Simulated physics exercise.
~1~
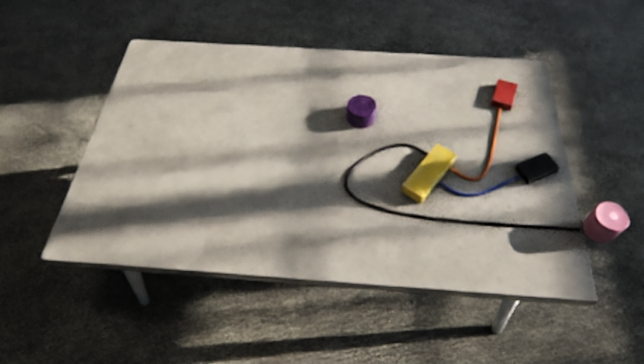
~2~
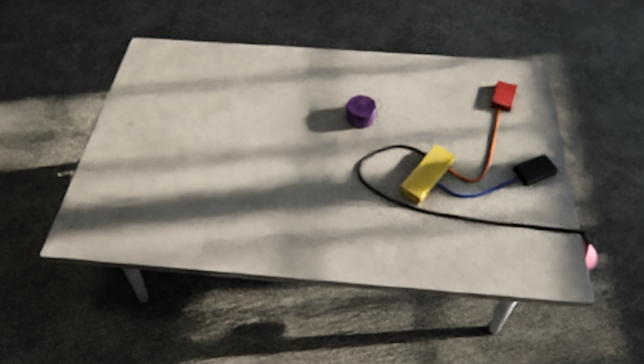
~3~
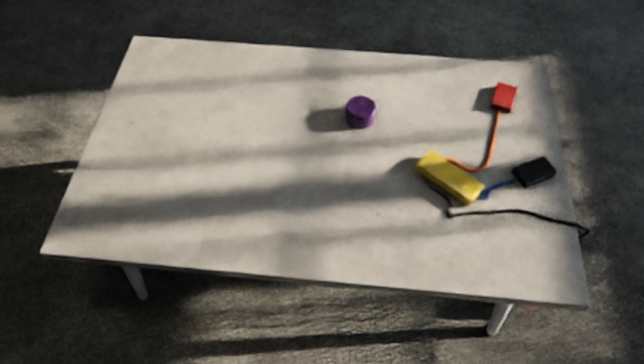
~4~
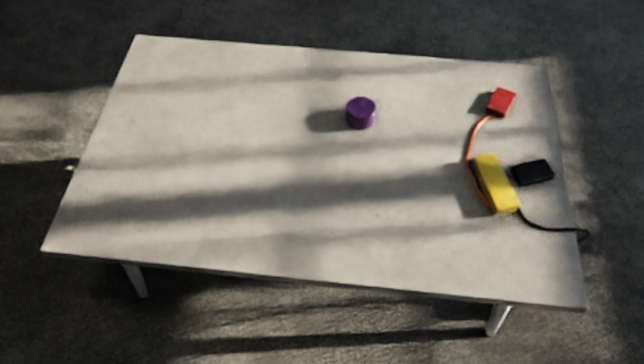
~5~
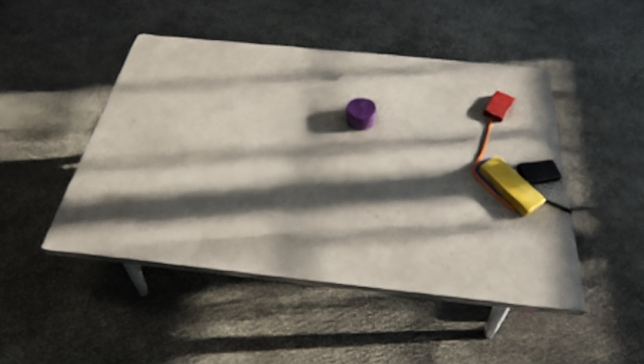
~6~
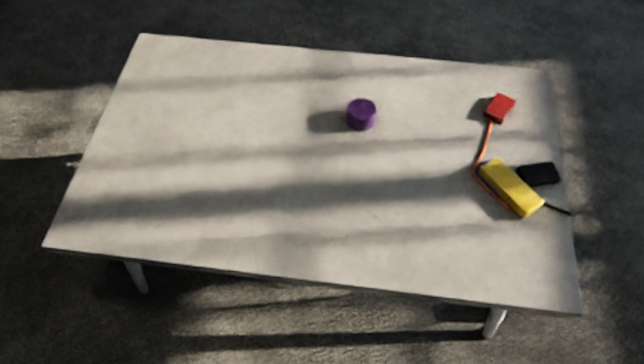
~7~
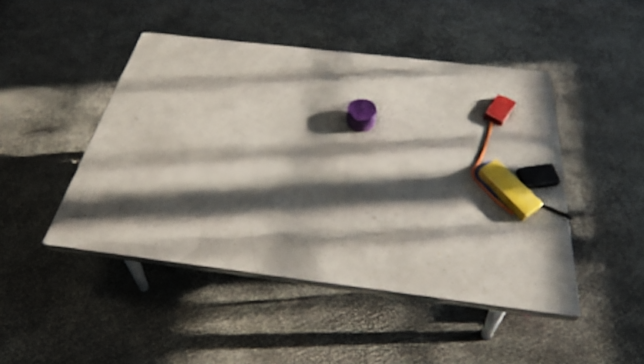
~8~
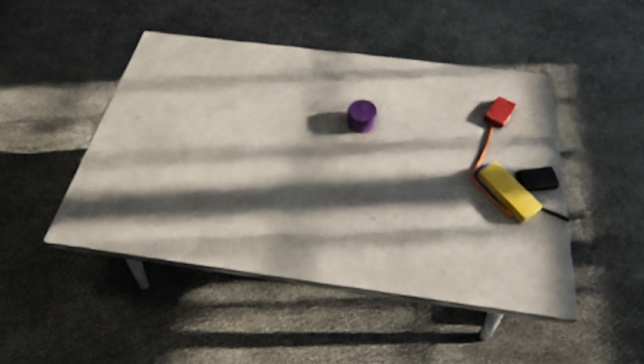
On a pale table, a pink cylinder drops off the right edge, its black cable dragging the yellow strip rightward before everything settles.
